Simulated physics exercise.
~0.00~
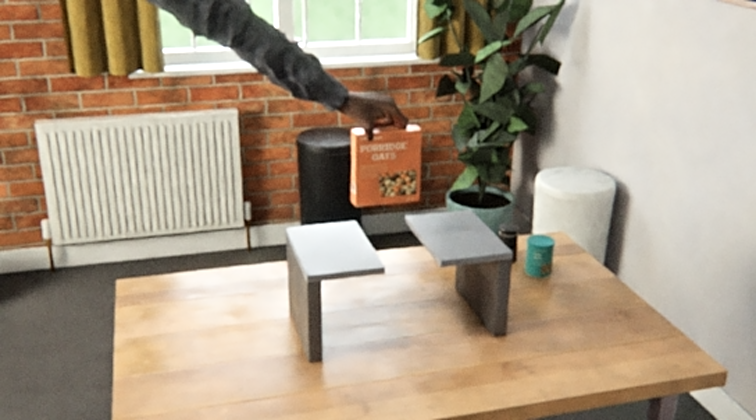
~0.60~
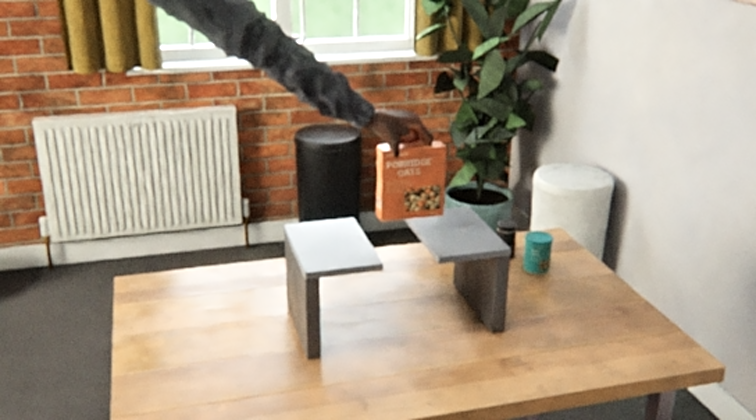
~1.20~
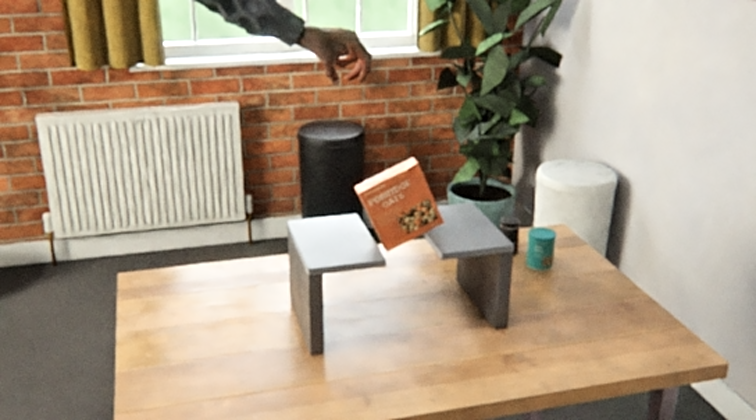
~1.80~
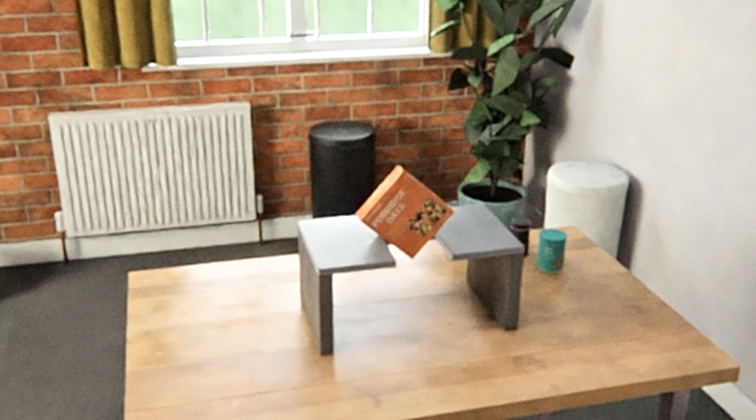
An orange packet is lowered by a hand, released, and tilts between two grey ledges.
